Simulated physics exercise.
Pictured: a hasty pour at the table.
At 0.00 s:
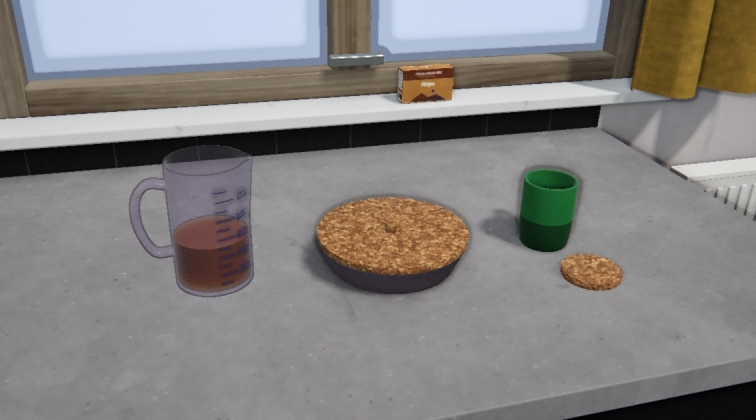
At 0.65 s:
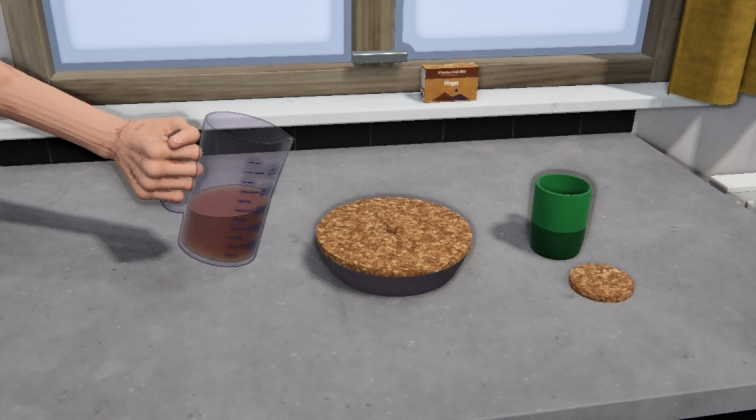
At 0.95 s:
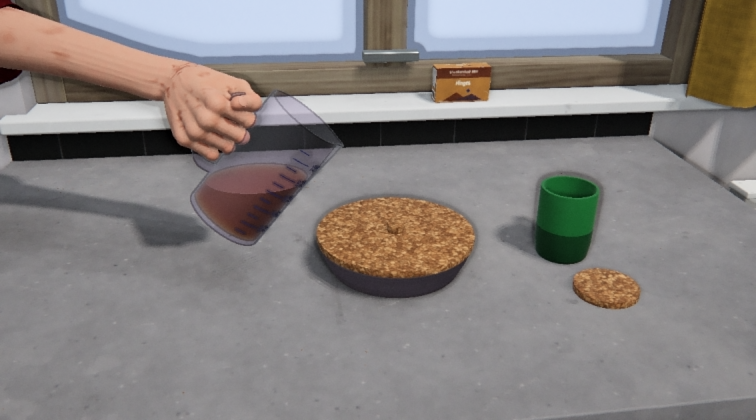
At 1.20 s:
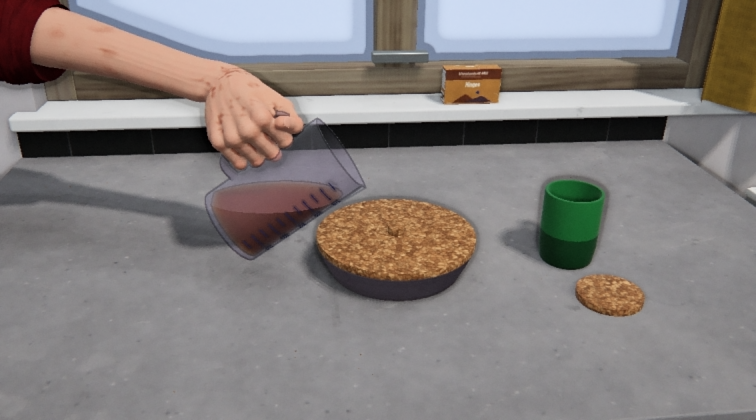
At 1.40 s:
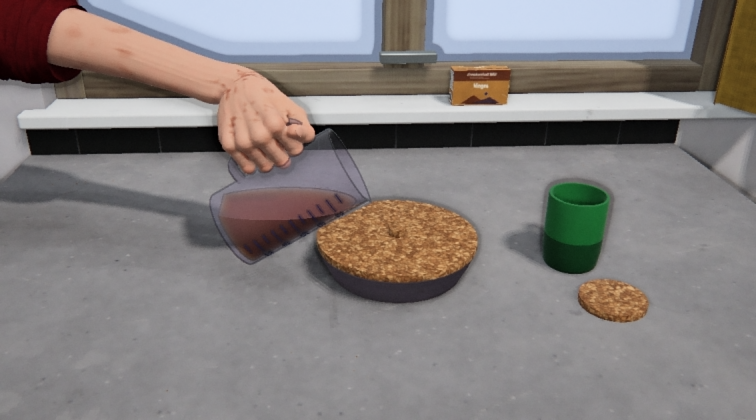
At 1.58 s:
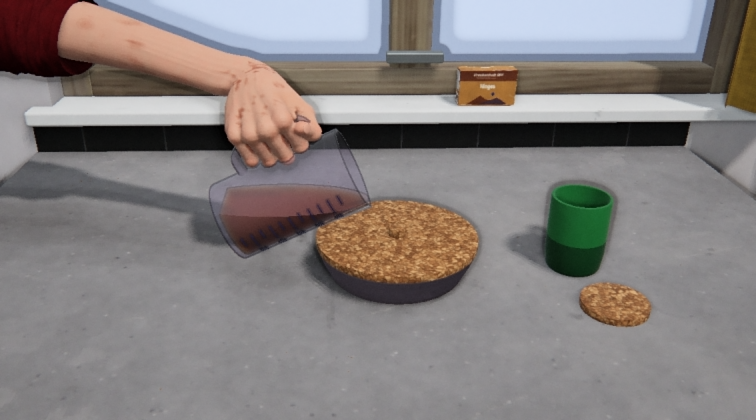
On a grey counter, a hand lifts a jug of reddish liquid and tilts it rightward.
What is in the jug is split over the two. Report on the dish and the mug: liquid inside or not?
As I see it, most likely the dish misses out on it, most likely the mug receives it.
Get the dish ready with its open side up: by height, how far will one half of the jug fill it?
Estimated level: 30 % of height.
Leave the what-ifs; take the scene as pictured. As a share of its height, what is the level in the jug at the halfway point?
Roughly 20 in a hundred, by my reckoning.
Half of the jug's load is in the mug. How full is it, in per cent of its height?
It comes up to around 65 percent.
After 2.3 s, it hits the lid of the dish and runs off.
After 3.2 s, the tea goes into the mug.
After 4.6 s, the dish is empty, in a puddle; the mug has its share inside.
